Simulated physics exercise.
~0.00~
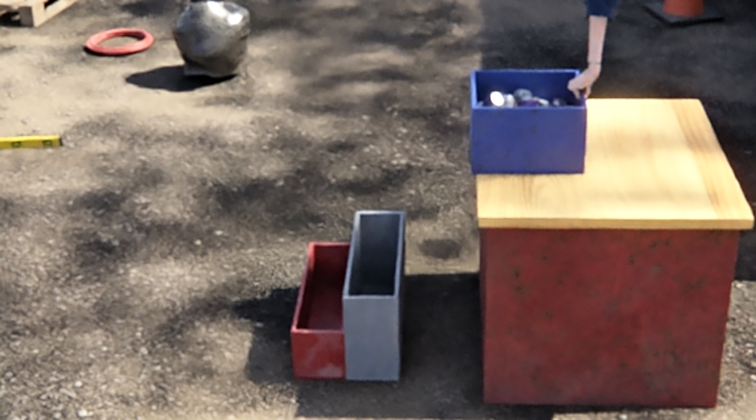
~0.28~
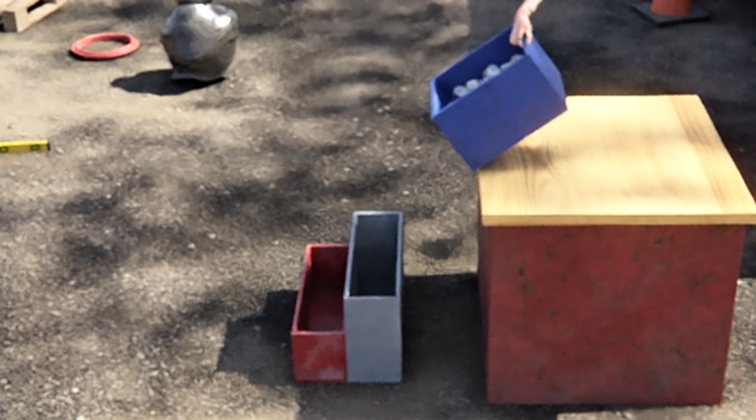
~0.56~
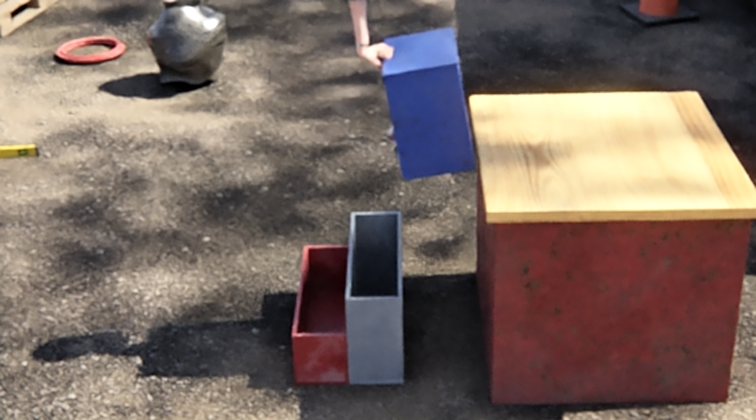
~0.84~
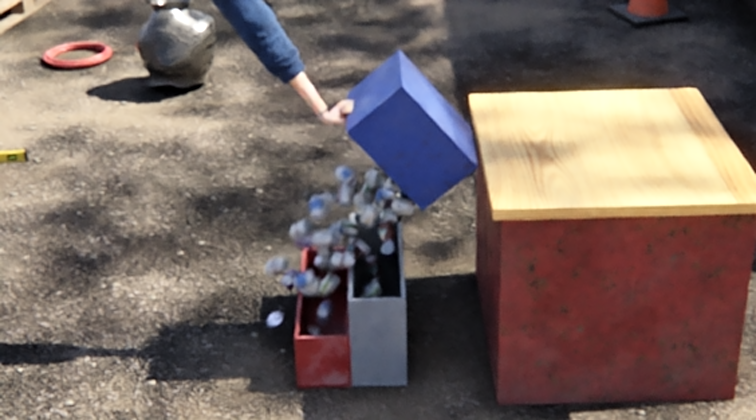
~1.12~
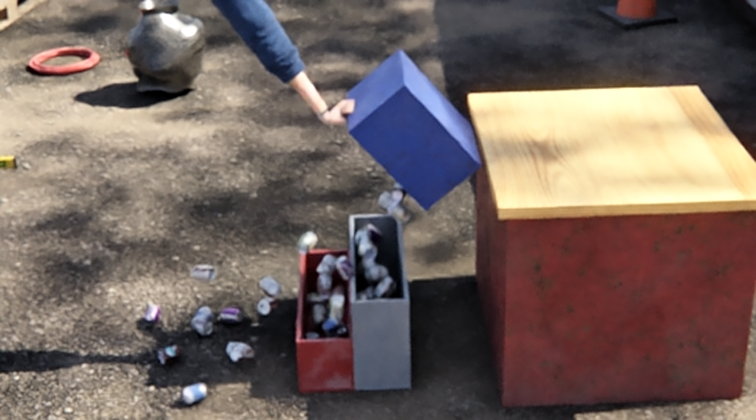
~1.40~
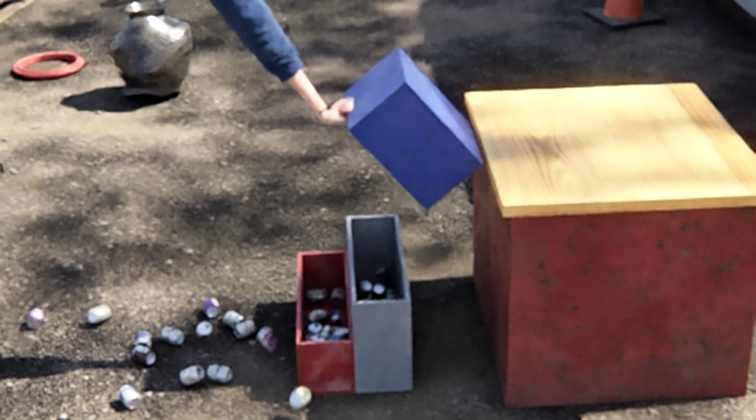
The video shows a hand tipping a blue crate of small cans off the edge of a wooden-topped bench, spilling them over narrow grey and red boxes below; cans settle in both boxes, while others scatter and come to rest on the ground to the left.
